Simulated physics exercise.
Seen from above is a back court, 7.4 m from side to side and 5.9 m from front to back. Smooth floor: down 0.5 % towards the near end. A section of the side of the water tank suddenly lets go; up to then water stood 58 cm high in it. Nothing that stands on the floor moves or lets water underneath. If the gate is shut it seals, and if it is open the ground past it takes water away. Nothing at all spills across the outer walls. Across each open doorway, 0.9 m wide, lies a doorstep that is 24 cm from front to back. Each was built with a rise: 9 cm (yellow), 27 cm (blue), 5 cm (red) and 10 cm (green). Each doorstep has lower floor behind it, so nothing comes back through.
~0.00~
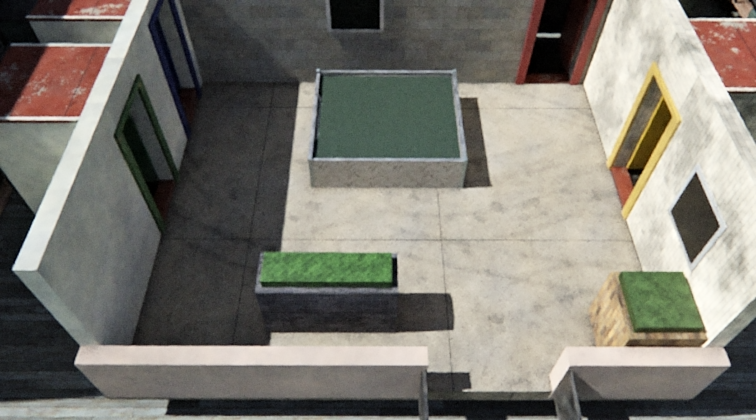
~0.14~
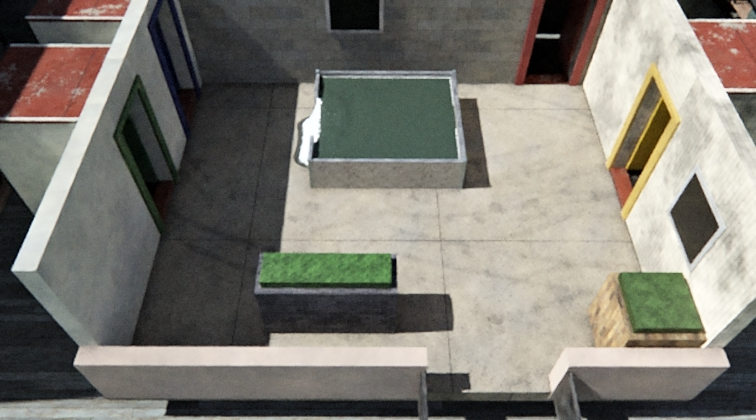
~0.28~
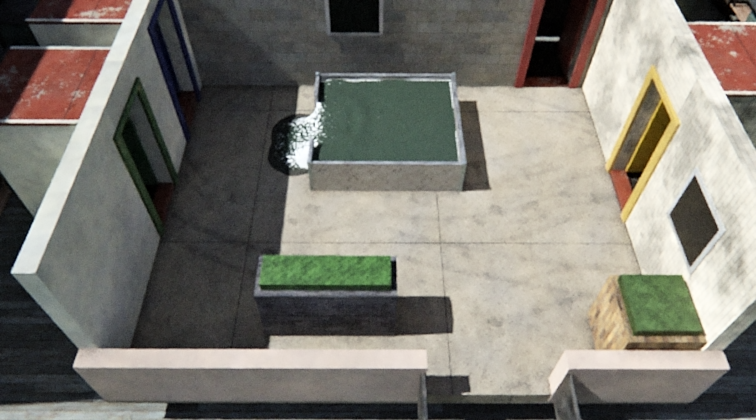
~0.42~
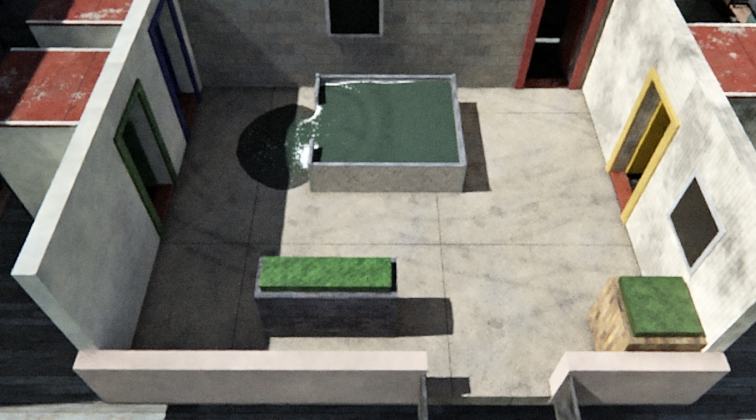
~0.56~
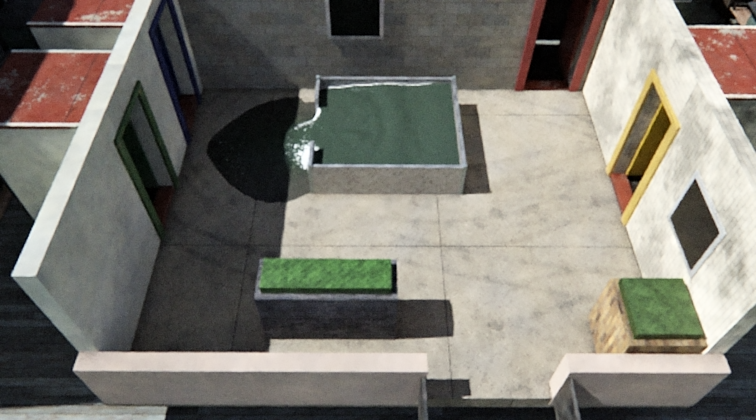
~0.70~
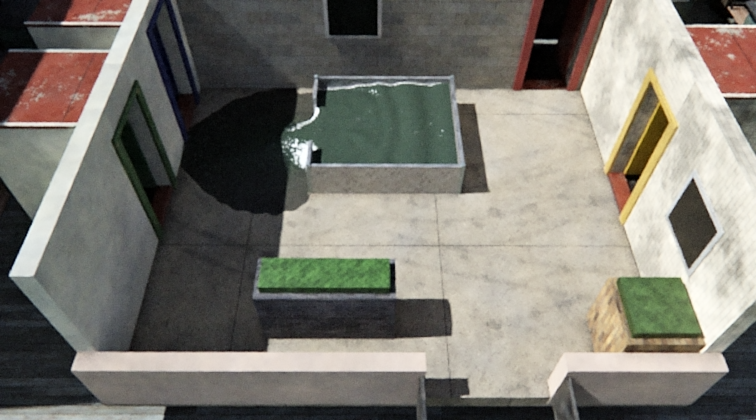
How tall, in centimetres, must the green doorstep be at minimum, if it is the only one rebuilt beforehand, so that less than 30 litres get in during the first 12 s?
It needs to be at least 14.5 cm tall.
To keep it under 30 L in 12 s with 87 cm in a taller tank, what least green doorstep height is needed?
It would take a step of about 24 cm.
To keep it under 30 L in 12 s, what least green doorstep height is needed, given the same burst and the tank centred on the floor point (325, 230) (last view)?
Then about 32 centimetres at the least.
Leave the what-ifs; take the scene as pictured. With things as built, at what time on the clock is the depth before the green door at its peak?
The level tops out near 2.2 seconds.
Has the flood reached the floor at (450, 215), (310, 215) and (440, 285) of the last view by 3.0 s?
In the order asked: Untouched, untouched, untouched.
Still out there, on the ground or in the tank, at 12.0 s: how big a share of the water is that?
Remaining share: Around 92 %.
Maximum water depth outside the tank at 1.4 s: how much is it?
Up to some 35 cm.
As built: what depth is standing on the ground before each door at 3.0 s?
Lab note, cm: Yellow 0; blue 27; red 0; green 18.
After 1.4 s water covers 20 % of the floor, deepest (35 cm) near (307, 146); 17 cm at the green door, 1 litre in over its 10 cm doorstep.
After 3.0 s water covers 30 % of the floor, deepest (30 cm) near (200, 92); 18 cm at the green door, 47 litres in over its 10 cm doorstep.
After 12.0 s water covers 95 % of the floor, deepest (12 cm) near (122, 379); 8 cm at the green door, 95 litres in over its 10 cm doorstep.
At the green door as built, the water arrived by 1.1 s and peaked near 20 cm at 2.2 s.
Run again over the same 12 s with other heights there, 48 litres in over 13 cm, 12 litres over 17.5 cm. The limit of 30 litres is kept from about 14.5 cm up.
